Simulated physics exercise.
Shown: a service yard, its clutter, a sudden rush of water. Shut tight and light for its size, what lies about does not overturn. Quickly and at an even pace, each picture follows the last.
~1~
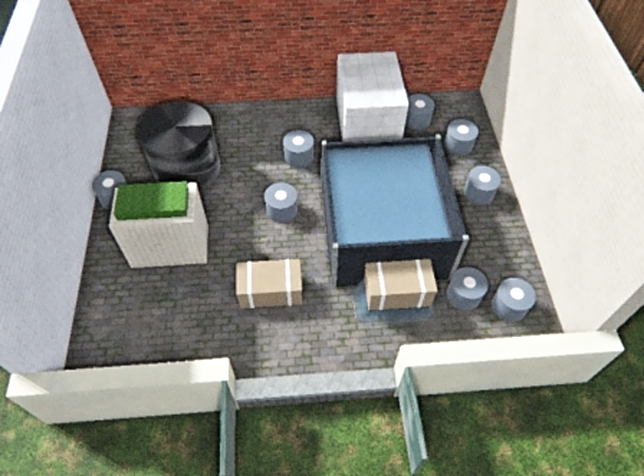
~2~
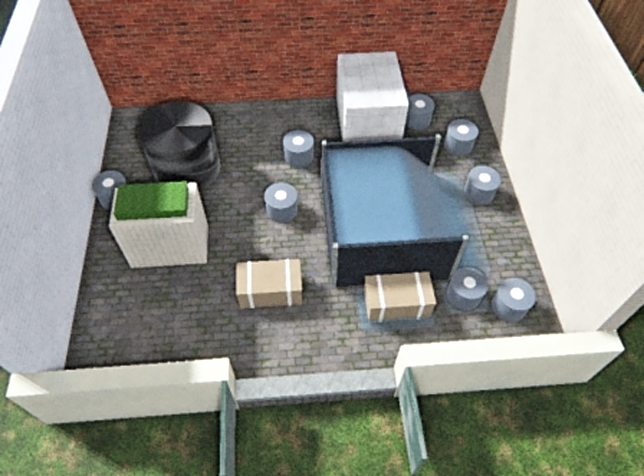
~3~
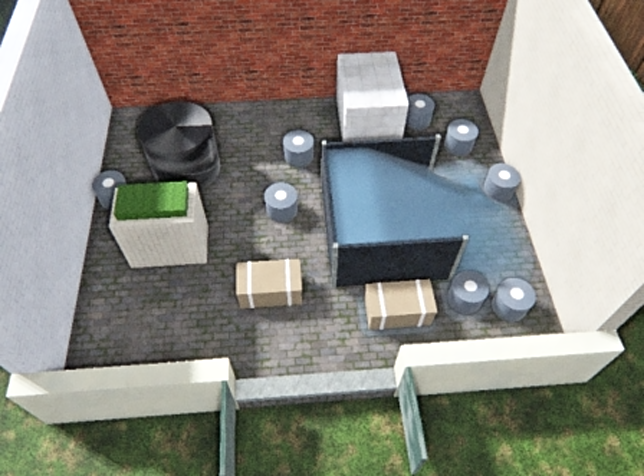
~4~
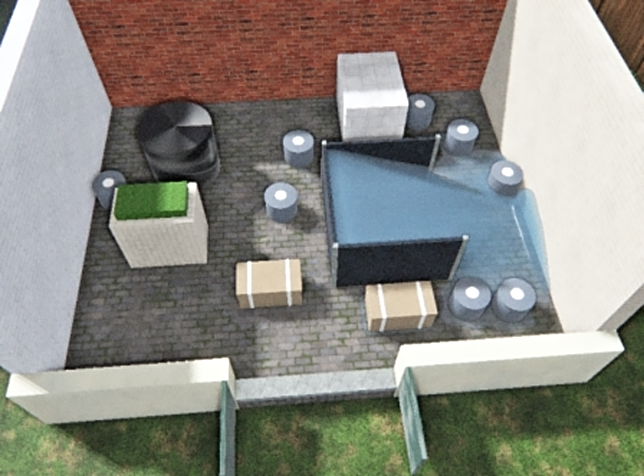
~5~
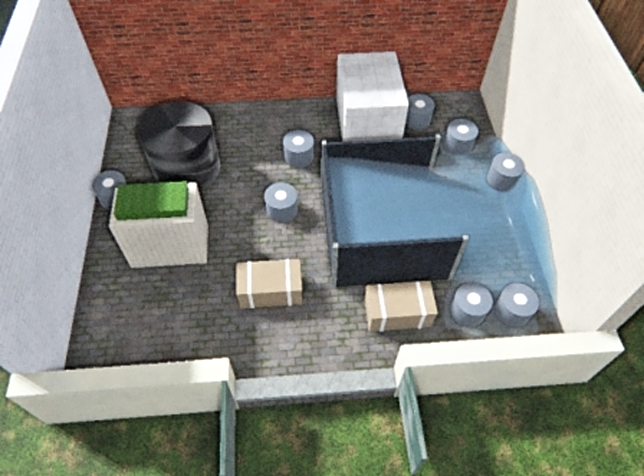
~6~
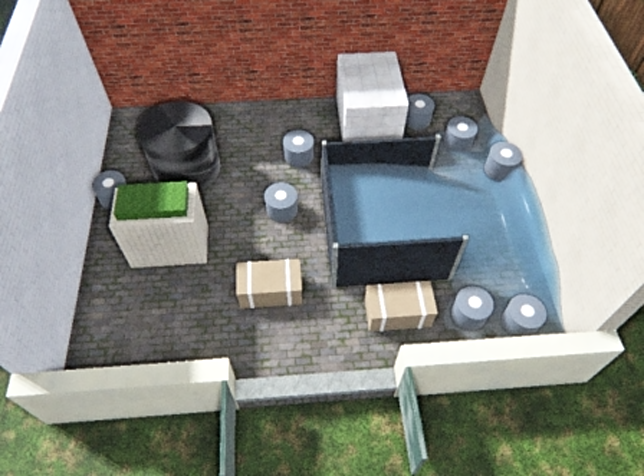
Water burst out of the right side of a dark-walled tank and spread across the paved yard to the pale wall, nudging a few nearby grey tubs while the boxes on the left stayed put.
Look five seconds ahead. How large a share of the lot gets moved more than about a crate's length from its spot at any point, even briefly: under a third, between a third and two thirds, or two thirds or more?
Two thirds or more.
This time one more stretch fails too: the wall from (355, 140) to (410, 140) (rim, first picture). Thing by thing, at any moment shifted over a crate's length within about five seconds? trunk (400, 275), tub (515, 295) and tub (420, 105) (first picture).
Working through them in order, the first not displaced that far, the second gets shoved clear and the last gets shoved clear.
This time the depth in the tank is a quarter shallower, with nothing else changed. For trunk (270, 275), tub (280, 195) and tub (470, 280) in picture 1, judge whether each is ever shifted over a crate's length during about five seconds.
Taking them as listed - a shorter distance for the first, a shorter distance for the second, the full distance for the third.
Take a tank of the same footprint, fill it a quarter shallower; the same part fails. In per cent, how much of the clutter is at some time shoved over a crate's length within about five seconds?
70 % or so.
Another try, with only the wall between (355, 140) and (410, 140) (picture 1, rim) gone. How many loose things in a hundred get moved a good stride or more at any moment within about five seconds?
About 60 per cent.
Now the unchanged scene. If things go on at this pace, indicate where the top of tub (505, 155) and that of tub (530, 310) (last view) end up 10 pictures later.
About (434, 105) and (431, 308).
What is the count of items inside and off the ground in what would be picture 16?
Counted: 5.
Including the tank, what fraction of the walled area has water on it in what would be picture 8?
I'd estimate around 25 percent.
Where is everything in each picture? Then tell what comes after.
A tub at (485, 178), on the bottom; a tub at (470, 282) rests on the ground; 0 of 10 have shifted, in the first frame.
A tub at (485, 178), on the bottom; a tub at (470, 282) rests on the ground; 1 of 10 have shifted, in the second frame.
A tub at (505, 175), on the bottom, close to its start; a tub at (471, 286), on the bottom, close to its start; 3 of 10 have shifted, in the third frame.
A tub at (508, 172), afloat, a stride from its start; a tub at (472, 293), on the bottom, close to its start; 3 of 10 have shifted, in the fourth frame.
A tub at (509, 164), afloat, a stride from its start; a tub at (474, 299), on the bottom, close to its start; 4 of 10 have shifted, in the fifth frame.
A tub at (507, 153) floats, a stride from its start; a tub at (475, 302), on the bottom, close to its start; 5 of 10 have shifted, in the sixth frame.
A moment on, 1 of 10 are well off their spots; 2 afloat.
Next, 3 of 10 are well off their spots; 5 afloat.
Later, 6 of 10 are well off their spots; 5 afloat.
In the end, 5 of 10 are well off their spots, and 7 have been at some point; 3 afloat.
